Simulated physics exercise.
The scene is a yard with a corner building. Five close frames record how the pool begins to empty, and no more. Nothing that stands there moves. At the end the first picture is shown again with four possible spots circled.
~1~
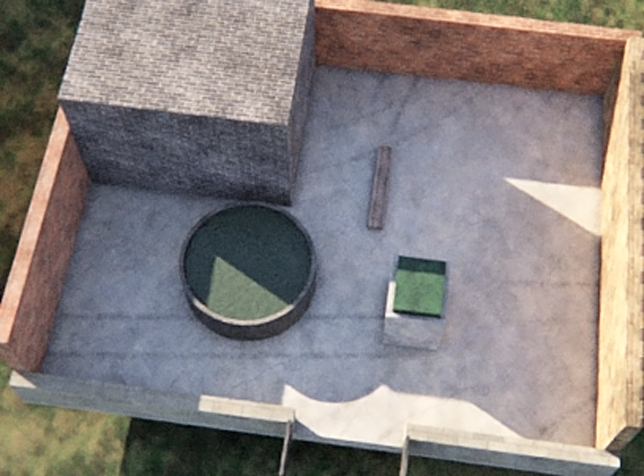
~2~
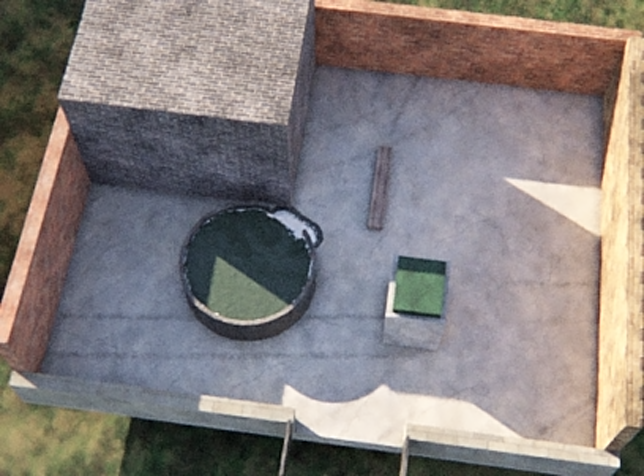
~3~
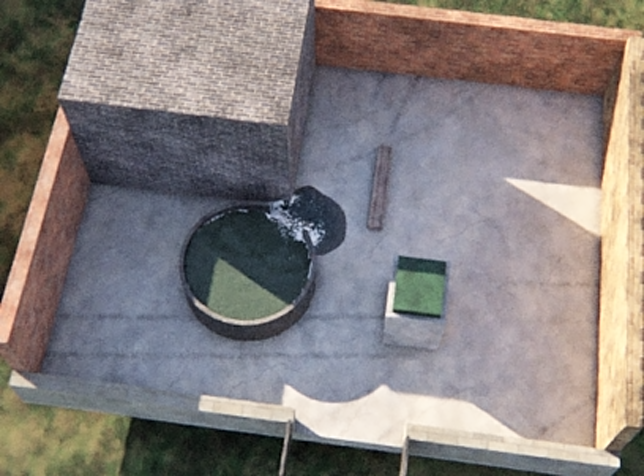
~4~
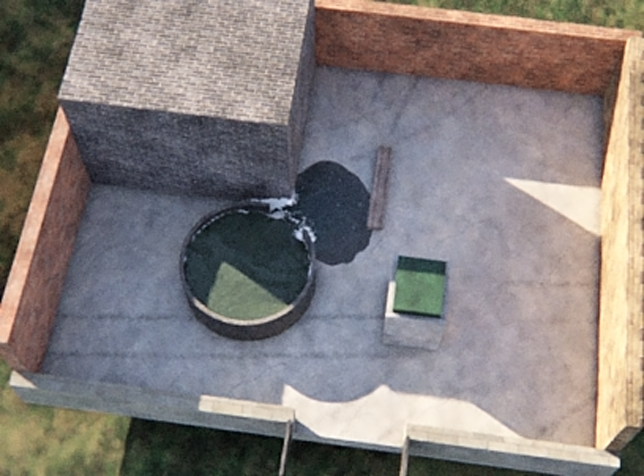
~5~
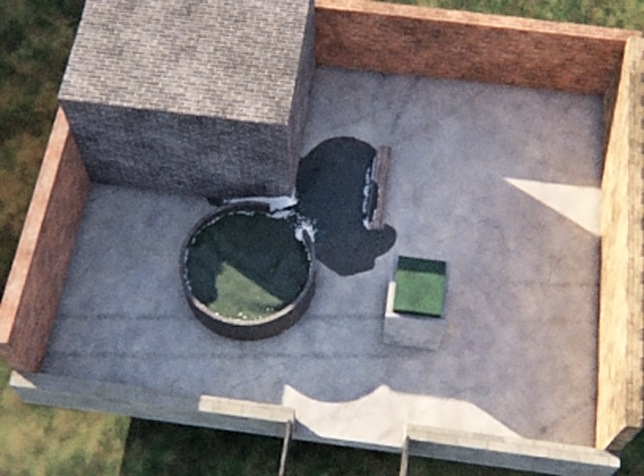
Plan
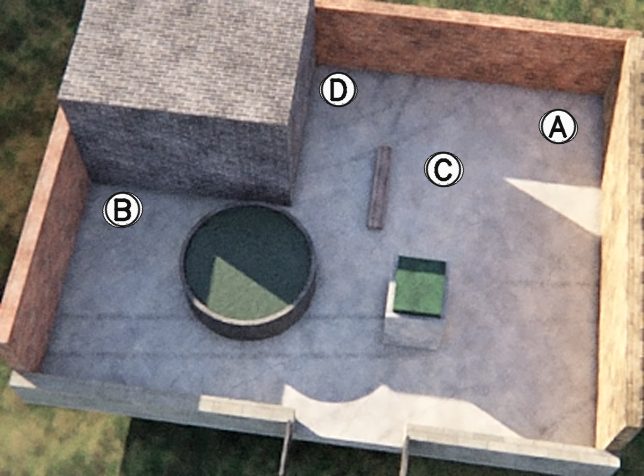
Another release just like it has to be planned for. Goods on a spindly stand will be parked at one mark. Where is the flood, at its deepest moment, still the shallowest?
Take C.
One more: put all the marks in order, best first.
C, B, A, D.
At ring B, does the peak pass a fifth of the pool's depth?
No.
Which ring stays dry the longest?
That is ring A.
On the marked copy, A at (558, 126); B at (122, 209); C at (443, 169); D at (338, 89).
If A is chosen, the water peaks at about 23 % of the depth that stood in the pool.
If B is chosen, the water peaks at about 12 % of the depth that stood in the pool.
If C is chosen, the water peaks at about 6 % of the depth that stood in the pool.
If D is chosen, the water peaks at about 36 % of the depth that stood in the pool.
